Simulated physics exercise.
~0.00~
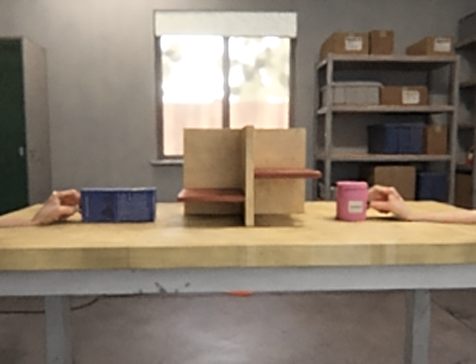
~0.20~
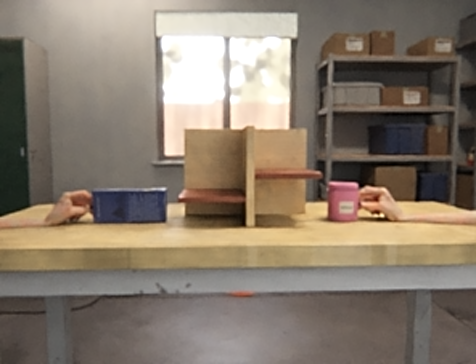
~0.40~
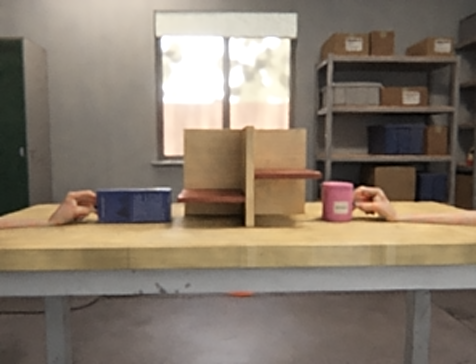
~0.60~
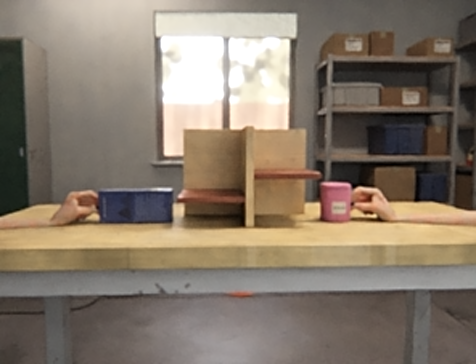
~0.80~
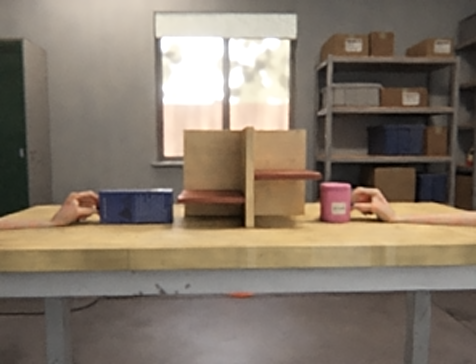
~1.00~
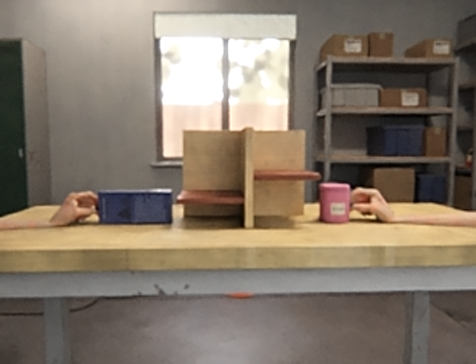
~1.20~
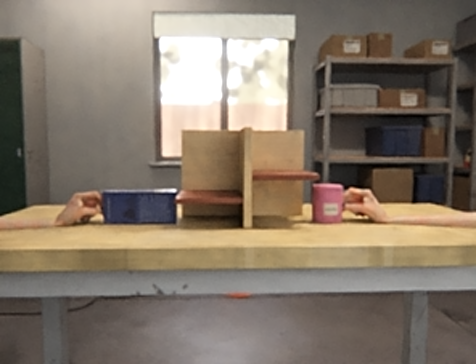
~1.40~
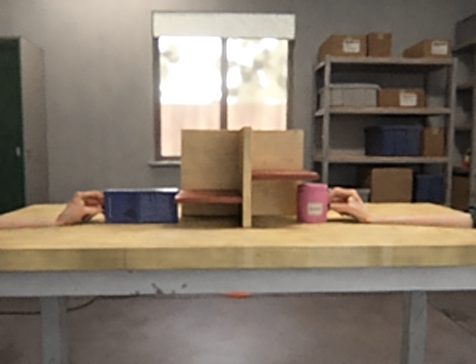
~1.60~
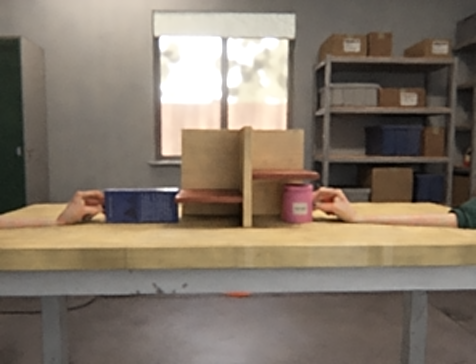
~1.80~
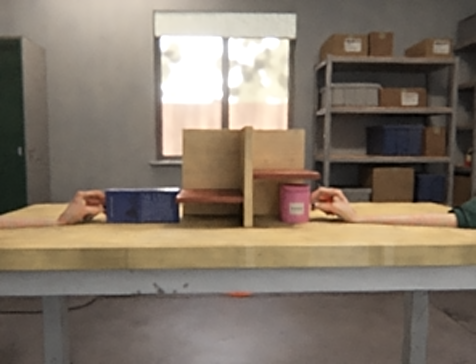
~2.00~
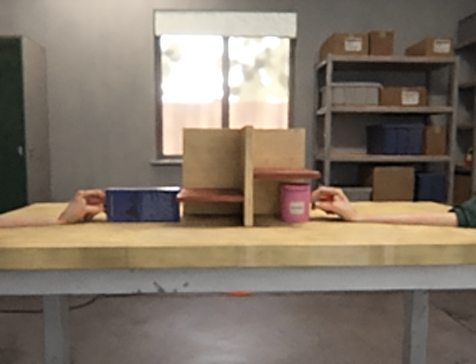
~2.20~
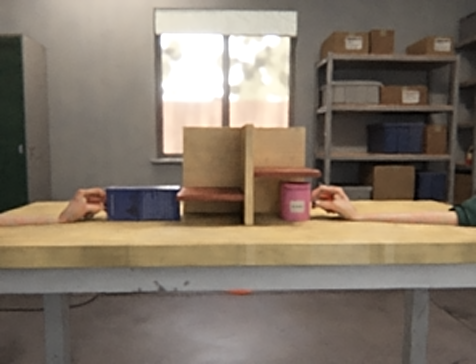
On a wooden table, hands push a blue container that stops at a shelf and a pink jar that slides under.
